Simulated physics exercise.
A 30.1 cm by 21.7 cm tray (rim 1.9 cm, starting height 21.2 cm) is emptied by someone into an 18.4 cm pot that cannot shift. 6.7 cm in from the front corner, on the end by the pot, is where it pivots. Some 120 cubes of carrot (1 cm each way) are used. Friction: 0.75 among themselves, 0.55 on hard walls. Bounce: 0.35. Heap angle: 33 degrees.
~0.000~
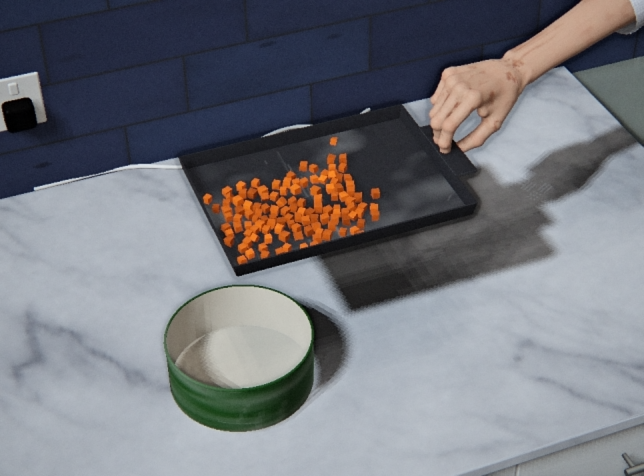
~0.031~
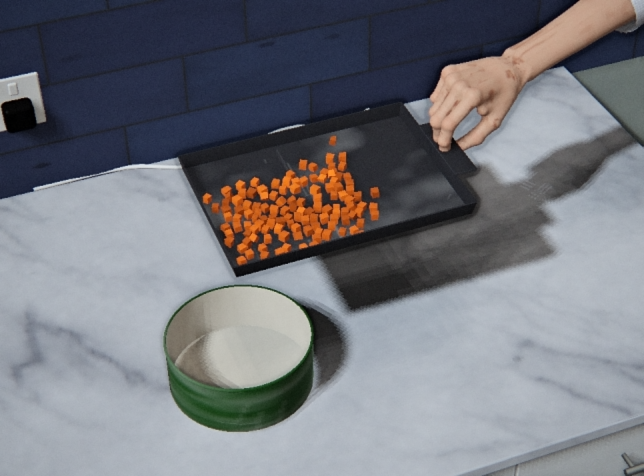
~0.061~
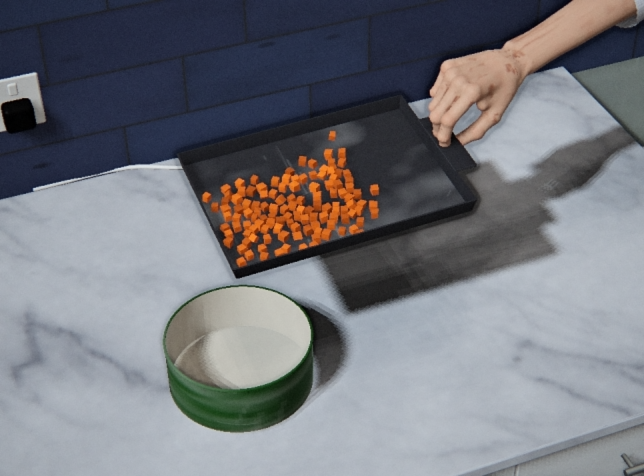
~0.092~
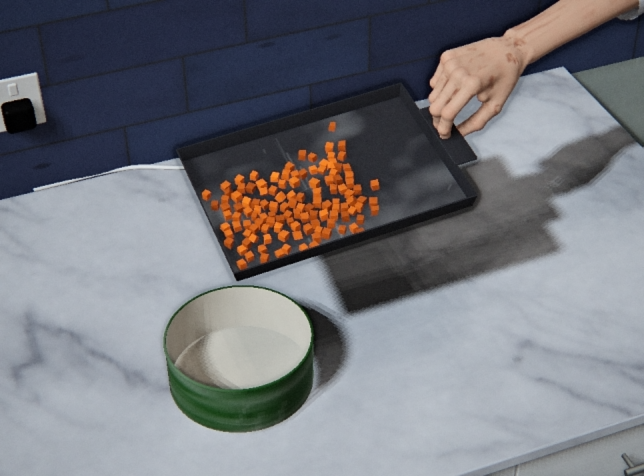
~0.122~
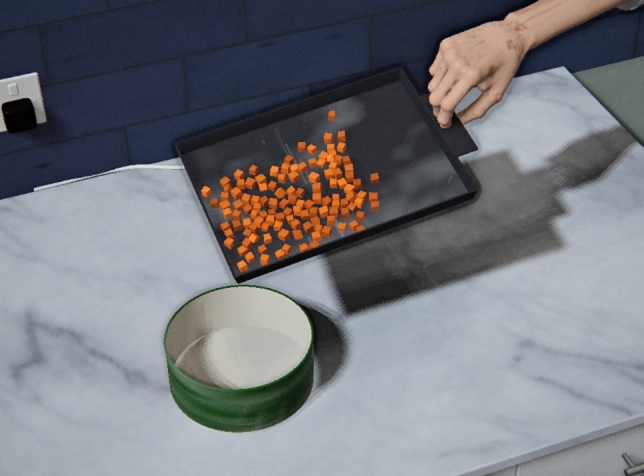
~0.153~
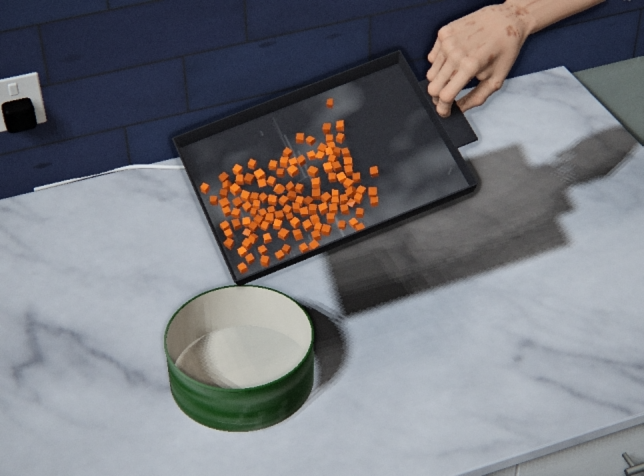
A hand reaches in from the upper right and holds the edge of a dark rectangular tray on a grey-veined white marble counter, seen from above against a navy tiled wall with a socket at left. Small orange carrot cubes lie scattered over the tray's left side, behind a round green pot with a cream inside. The hand raises the tray's far right side, slowly then faster, tilting it towards the pot while the cubes barely shift.
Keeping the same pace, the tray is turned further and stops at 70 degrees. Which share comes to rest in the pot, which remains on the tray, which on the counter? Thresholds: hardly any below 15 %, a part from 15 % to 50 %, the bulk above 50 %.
Prediction - pot: A part; tray: A part; counter: A part.
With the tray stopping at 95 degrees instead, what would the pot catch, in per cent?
I'd say close to 75 percent.
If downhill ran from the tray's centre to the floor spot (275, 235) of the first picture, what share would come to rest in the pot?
That would be close to 40 per cent.
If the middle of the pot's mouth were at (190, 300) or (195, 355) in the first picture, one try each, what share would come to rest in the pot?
Near 0 and 30 percent, one try each.
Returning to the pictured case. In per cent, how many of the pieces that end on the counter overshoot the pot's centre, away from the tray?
Some 70 per cent of the spill lies beyond the centre.
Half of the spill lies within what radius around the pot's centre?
Close to 22 cm, give or take.
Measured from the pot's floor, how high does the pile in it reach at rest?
Around 1.5 cm above the floor.
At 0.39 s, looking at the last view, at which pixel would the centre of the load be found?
Roughly pixel (279, 225).
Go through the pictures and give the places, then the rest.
In the first picture, tray tilt 0 degrees, front corners at (236, 264) and (473, 202); middle of the pieces at (293, 207); pot at (239, 335).
In the second picture, tray tilt 1 degrees, front corners at (236, 264) and (473, 201); middle of the pieces at (293, 207).
In the third picture, tray tilt 3 degrees, front corners at (236, 267) and (472, 198), lowest corner left front; middle of the pieces at (292, 206).
In the fourth picture, tray tilt 7 degrees, front corners at (236, 270) and (473, 194), lowest corner left front; middle of the pieces at (292, 203).
In the fifth picture, tray tilt 13 degrees, front corners at (236, 274) and (473, 188), lowest corner left front; middle of the pieces at (292, 199).
In the sixth picture, tray tilt 19 degrees, front corners at (236, 278) and (473, 182), lowest corner left front; middle of the pieces at (292, 196); pot at (239, 335). Its pace works out near 205 degrees a second.
After 0.29 s, tilt 47 degrees; the tray holds 100 %, the pot 0 %.
Then, at 0.39 s, tilt 65 degrees; the tray holds 100 %, the pot 0 %.
After 0.61 s, tilt 70 degrees; the tray holds 45 %, the pot 10 %.
In the end, at 1.8 s, pot 30 %, tray 40 %, counter 30 %.
